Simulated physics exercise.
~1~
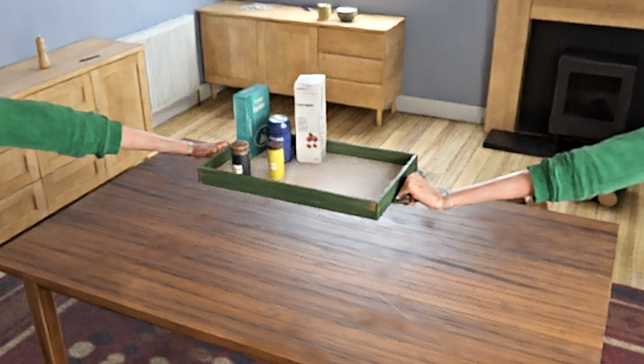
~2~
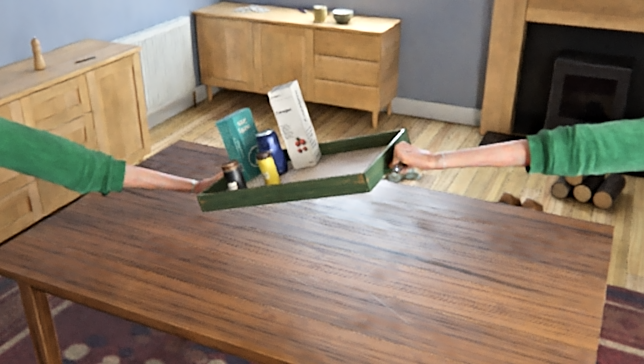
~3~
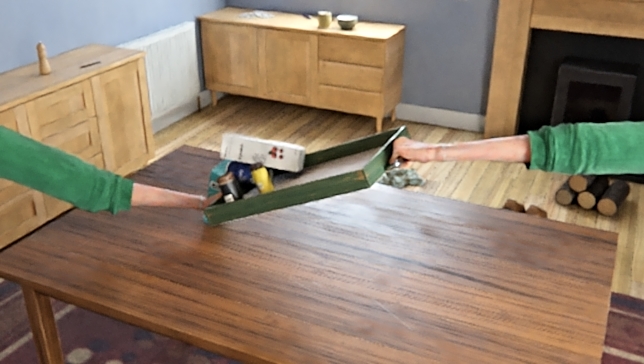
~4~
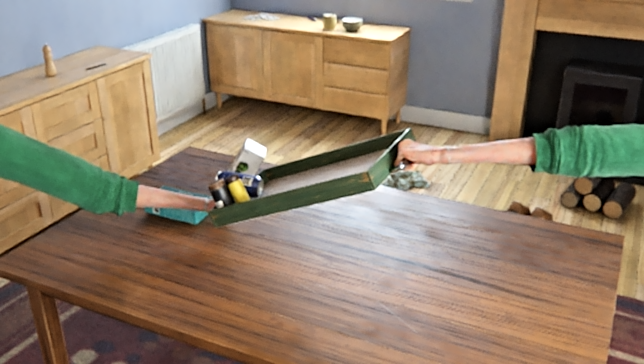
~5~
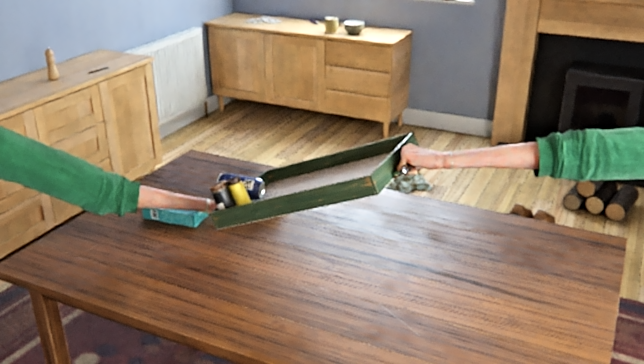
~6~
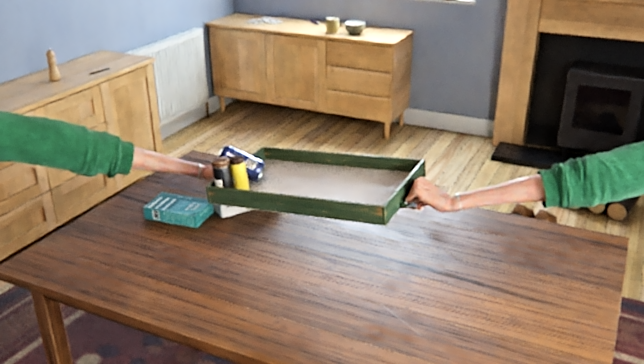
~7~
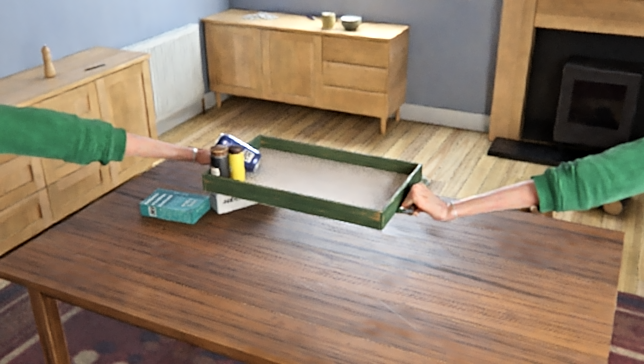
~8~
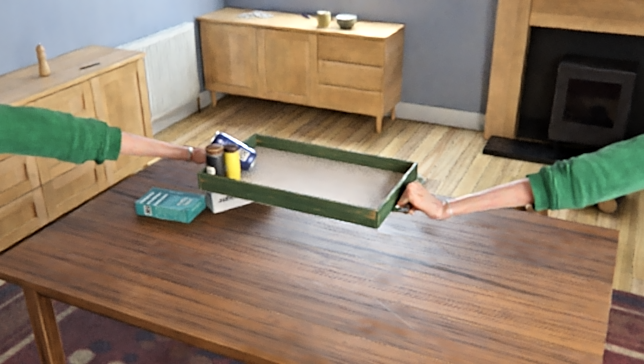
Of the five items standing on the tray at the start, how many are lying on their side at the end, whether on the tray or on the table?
Three of them end up on their side. The turquoise packet and the white carton lie on the table, and the blue can lies on the tray.
